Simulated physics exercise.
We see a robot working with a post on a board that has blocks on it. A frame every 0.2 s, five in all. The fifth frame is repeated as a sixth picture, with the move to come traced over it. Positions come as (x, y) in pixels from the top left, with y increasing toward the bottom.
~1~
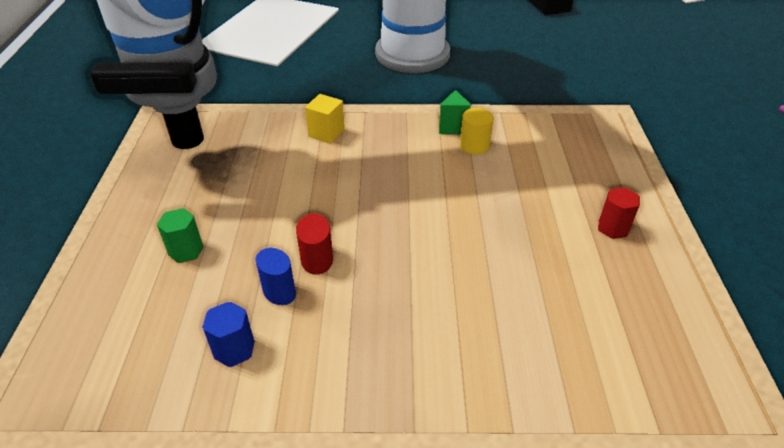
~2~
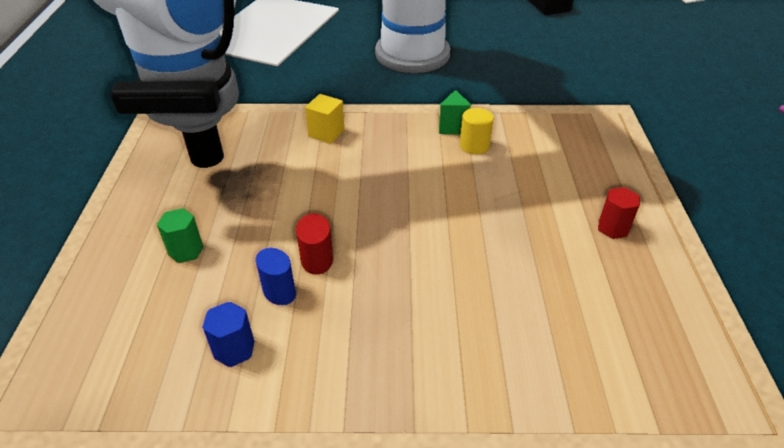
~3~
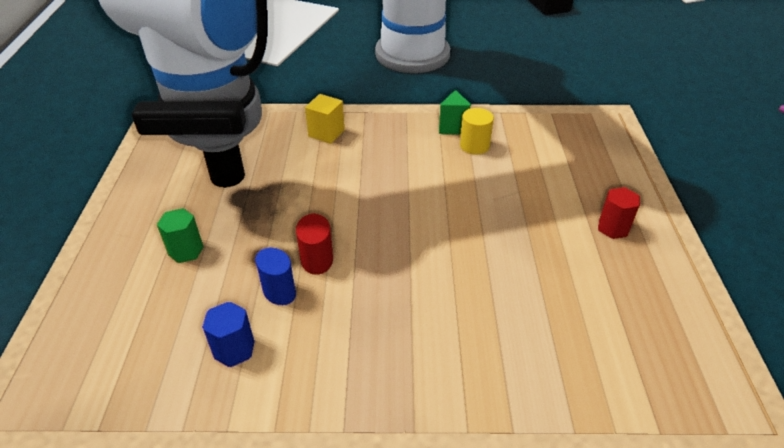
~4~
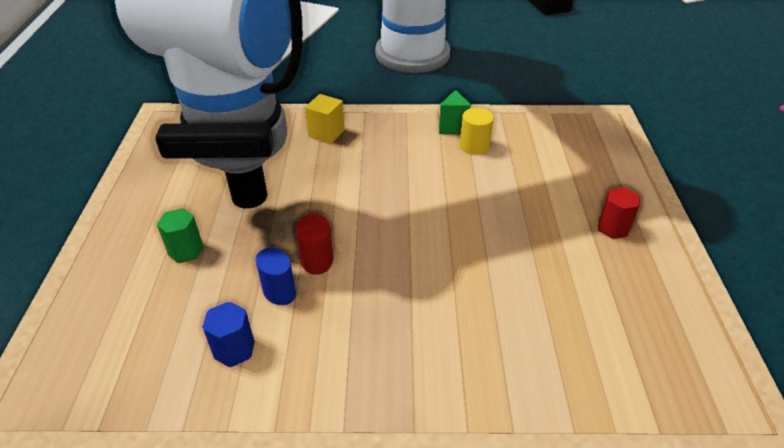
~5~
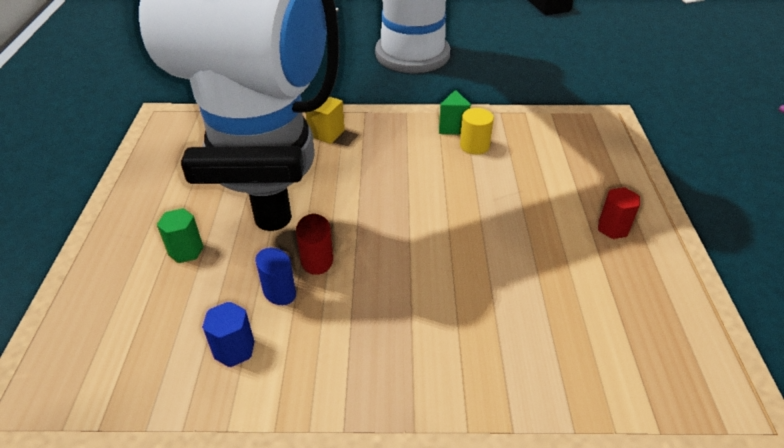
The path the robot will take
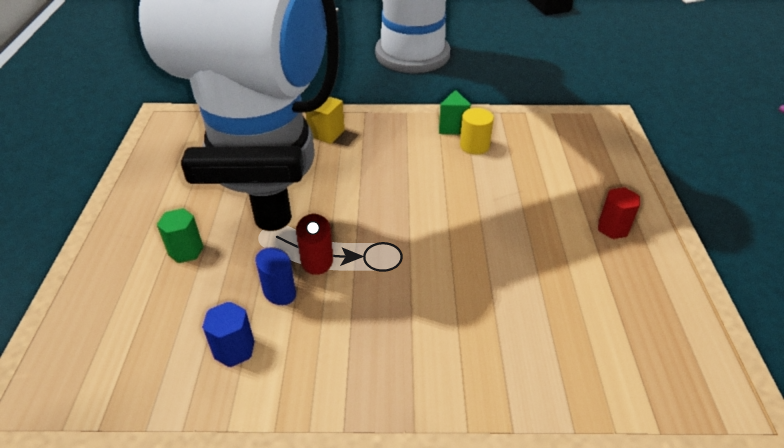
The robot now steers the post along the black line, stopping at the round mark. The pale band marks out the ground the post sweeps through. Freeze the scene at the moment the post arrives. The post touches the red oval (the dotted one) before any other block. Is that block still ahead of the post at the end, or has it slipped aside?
My guess is it ends up beside or behind the post.
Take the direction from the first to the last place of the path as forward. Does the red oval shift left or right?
Answer: Rightward.
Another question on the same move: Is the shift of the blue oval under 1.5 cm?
Yes, that is how it ends up.
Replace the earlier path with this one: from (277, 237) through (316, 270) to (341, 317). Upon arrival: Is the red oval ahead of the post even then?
No, it doesn't check out.
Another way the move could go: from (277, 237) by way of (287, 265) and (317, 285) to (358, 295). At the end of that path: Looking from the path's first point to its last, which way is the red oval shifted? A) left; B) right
The answer is A.
Path on the board, from (277, 237) through (307, 250) and (344, 257) to (383, 257); the dot is on the red oval.
What follows on the original path. One third of the way, post at (305, 233); red oval at (329, 238), turned 15° clockwise.
Two thirds of the way, post at (344, 239); red oval at (355, 250), turned 65° clockwise.
At the end, post at (383, 239); blue oval in place; red oval at (365, 252), turned 105° clockwise.
